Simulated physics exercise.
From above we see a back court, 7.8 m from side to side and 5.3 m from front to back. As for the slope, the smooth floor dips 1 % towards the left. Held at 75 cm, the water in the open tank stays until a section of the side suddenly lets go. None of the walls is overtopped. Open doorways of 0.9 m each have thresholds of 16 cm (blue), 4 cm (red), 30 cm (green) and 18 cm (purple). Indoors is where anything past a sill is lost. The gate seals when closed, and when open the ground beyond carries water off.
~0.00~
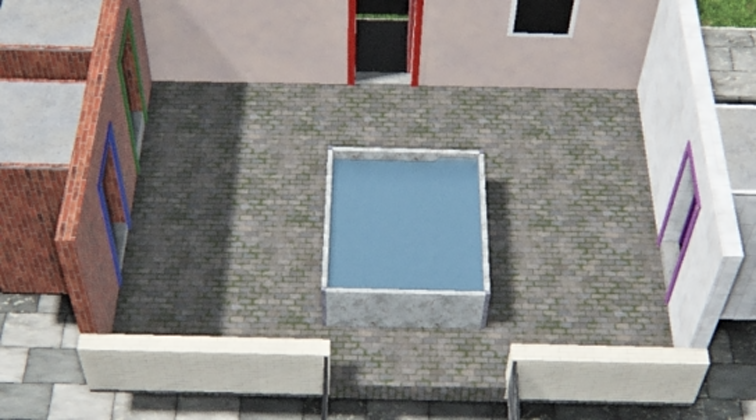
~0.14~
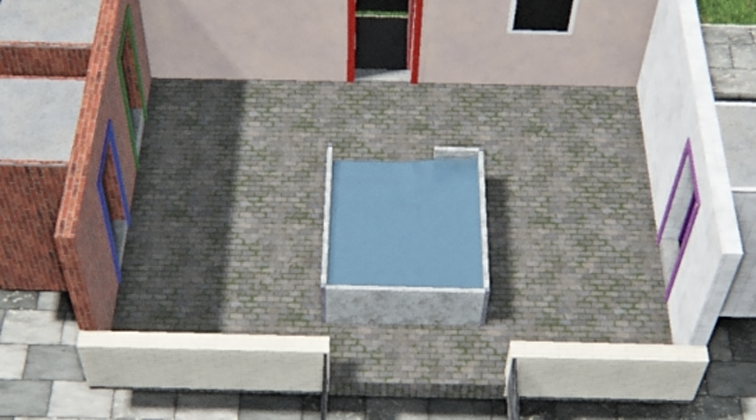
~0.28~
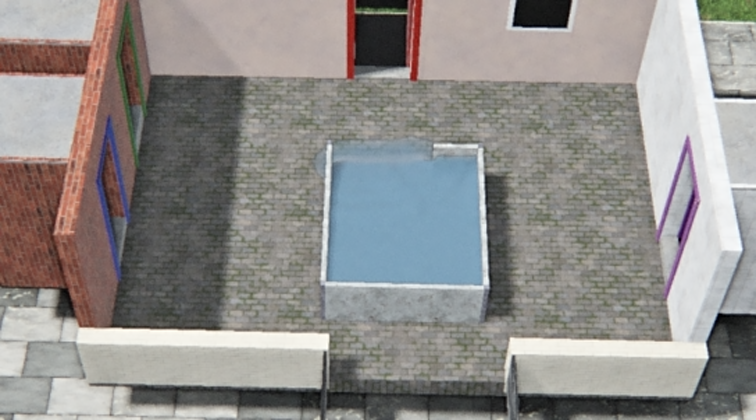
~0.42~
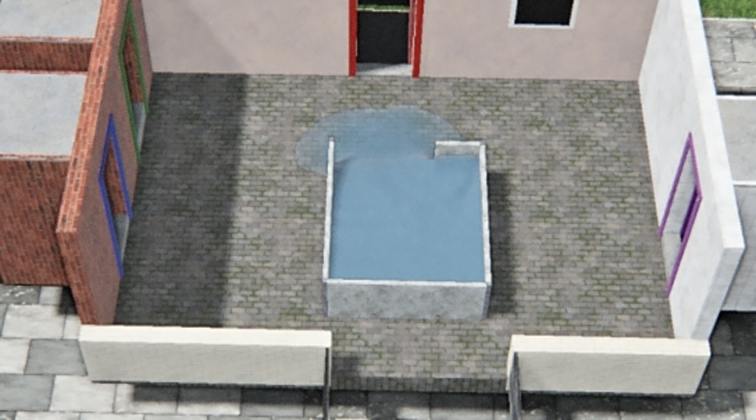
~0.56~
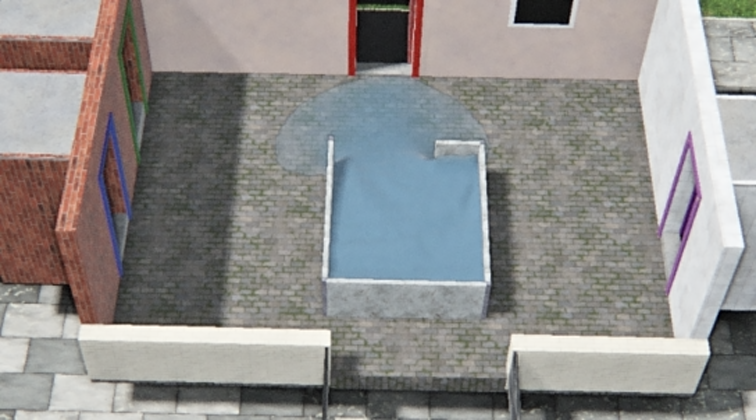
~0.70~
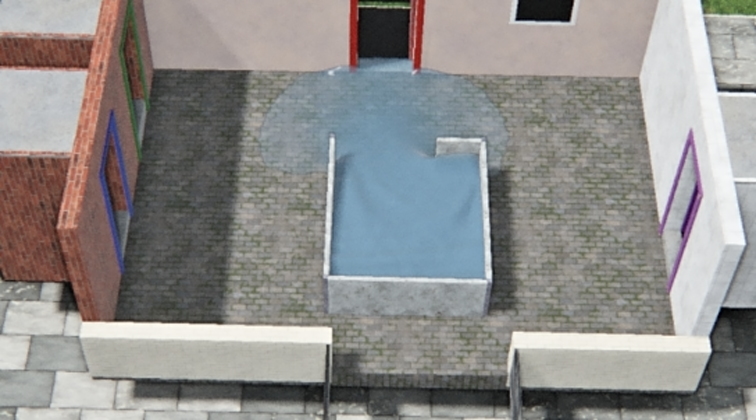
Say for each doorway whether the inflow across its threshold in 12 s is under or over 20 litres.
Inflow in 12 s: Blue door, under; red door, over; green door, under; purple door, under.
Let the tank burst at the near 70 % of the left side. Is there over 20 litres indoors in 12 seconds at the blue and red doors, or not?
Result: Blue limit passed, red limit passed.
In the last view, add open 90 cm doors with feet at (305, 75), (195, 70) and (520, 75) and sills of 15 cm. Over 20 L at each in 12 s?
In sequence the answers are more than that, more than that and less than that.
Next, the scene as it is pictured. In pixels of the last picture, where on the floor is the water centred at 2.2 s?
Centre: Roughly (379, 179) px.
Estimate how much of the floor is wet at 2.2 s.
Some 30 per cent of it.
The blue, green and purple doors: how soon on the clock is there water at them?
Blue = 2.8 s, green = 2.2 s, purple = 3.6 s.
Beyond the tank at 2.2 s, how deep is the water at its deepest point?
About 49 cm.
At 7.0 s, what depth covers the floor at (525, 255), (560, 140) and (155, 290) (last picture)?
In that order: 2, 3 and 8 cm.
After 1.4 s water covers 20 % of the floor and is deepest (46 cm) near (345, 77); blue door not reached, red door 25 cm at the sill, 201 L in, green door not reached, purple door not reached.
After 2.2 s water covers 30 % of the floor and is deepest (49 cm) near (154, 74); blue door not reached, red door 30 cm at the sill, 467 L in, green door 11 cm at the sill, 0 L in, purple door not reached.
After 3.5 s water covers 50 % of the floor and is deepest (33 cm) near (164, 82); blue door 5 cm at the sill, 0 L in, red door 25 cm at the sill, 779 L in, green door 23 cm at the sill, 0 L in, purple door not reached.
After 7.0 s water covers 95 % of the floor and is deepest (18 cm) near (151, 90); blue door 6 cm at the sill, 0 L in, red door 13 cm at the sill, 1078 L in, green door 14 cm at the sill, 0 L in, purple door 3 cm at the sill, 0 L in.
After 12.0 s water covers 100 % of the floor and is deepest (12 cm) near (130, 226); blue door 12 cm at the sill, 0 L in, red door 8 cm at the sill, 1173 L in, green door 9 cm at the sill, 0 L in, purple door 6 cm at the sill, 0 L in.
